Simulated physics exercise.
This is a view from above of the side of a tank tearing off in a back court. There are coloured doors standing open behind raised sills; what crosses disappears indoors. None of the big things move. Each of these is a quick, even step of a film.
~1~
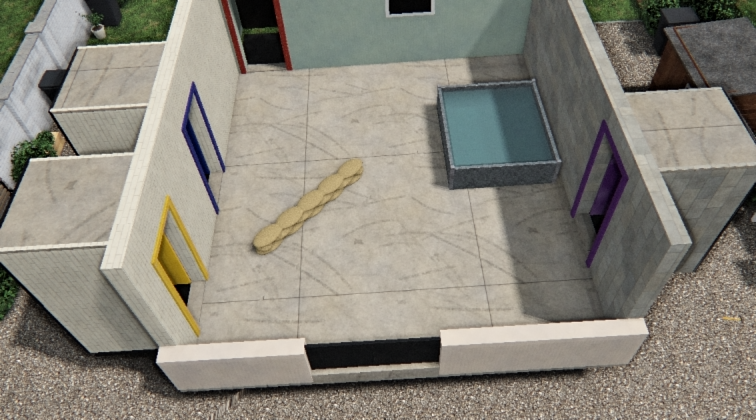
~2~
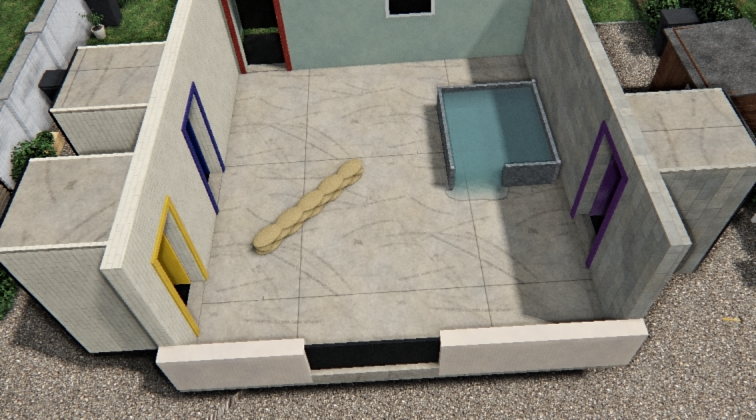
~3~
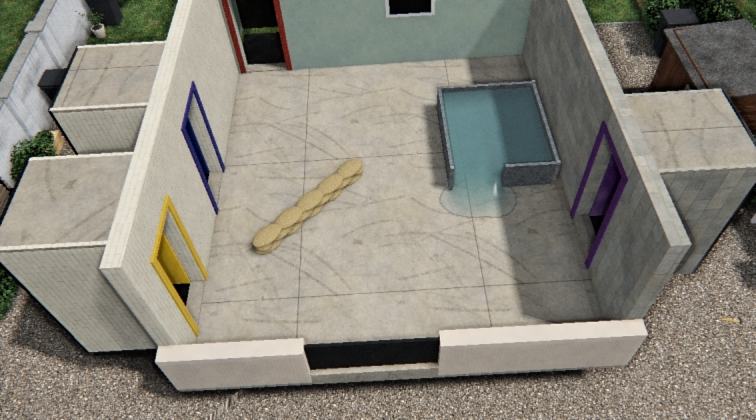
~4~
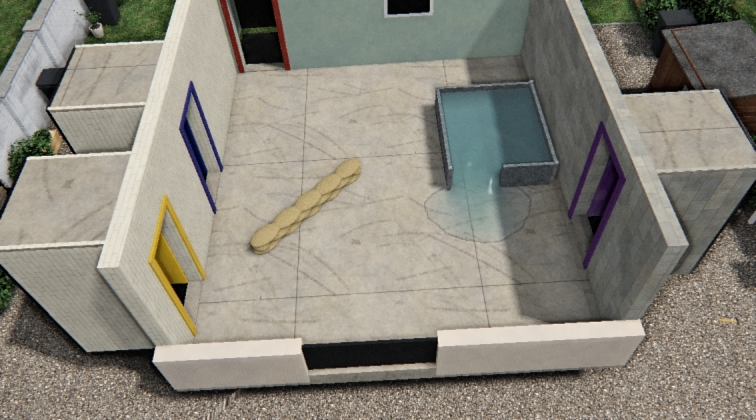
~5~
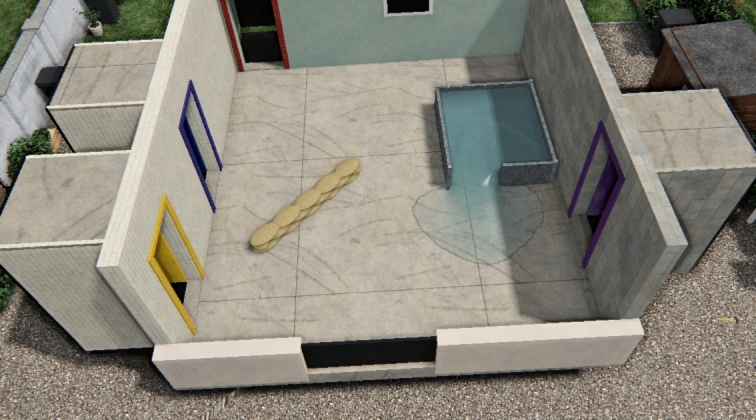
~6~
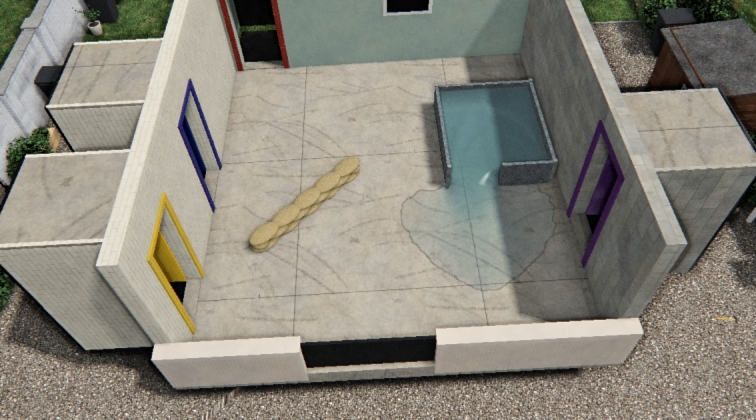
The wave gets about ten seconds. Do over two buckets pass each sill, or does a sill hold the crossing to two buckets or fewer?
The blue door holds it to two or fewer; the purple door holds it to two or fewer; the yellow door passes over two; the red door holds it to two or fewer.
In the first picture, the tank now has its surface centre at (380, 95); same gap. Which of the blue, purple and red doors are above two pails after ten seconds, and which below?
Going by the run, the blue door tops the threshold, the purple door remains below and the red door remains below.
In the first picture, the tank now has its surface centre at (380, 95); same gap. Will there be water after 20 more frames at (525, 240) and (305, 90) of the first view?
In that order: Submerged and untouched.
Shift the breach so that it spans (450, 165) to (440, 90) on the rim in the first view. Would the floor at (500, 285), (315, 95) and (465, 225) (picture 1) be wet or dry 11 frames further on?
Taking the points in order: Unwetted, swamped and unwetted.
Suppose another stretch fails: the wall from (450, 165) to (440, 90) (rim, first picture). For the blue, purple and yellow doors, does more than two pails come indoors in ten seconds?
So, one after another, blue door overflows the mark, purple door remains short, and yellow door overflows the mark.
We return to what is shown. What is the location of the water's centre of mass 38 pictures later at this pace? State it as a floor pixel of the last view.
My reading is close to (427, 232).
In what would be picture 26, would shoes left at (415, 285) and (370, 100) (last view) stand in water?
The first is inundated, the second spared.
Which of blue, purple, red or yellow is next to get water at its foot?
If you ask me, it's the door marked purple.
A moment on, water covers 20 % of the floor; the blue door not reached, the purple door wet at the sill, nothing in, the yellow door not reached, the red door not reached.
Next, water covers 30 % of the floor; the blue door not reached, the purple door wet at the sill, nothing in, the yellow door not reached, the red door not reached.
Then, water covers 35 % of the floor; the blue door not reached, the purple door wet at the sill, nothing in, the yellow door not reached, the red door not reached.
Later, water covers 45 % of the floor; the blue door wet at the sill, nothing in, the purple door wet at the sill, nothing in, the yellow door over two buckets in, the red door not reached.
In the end, water covers 70 % of the floor; the blue door wet at the sill, nothing in, the purple door wet at the sill, nothing in, the yellow door far over two buckets in, the red door under two buckets in.
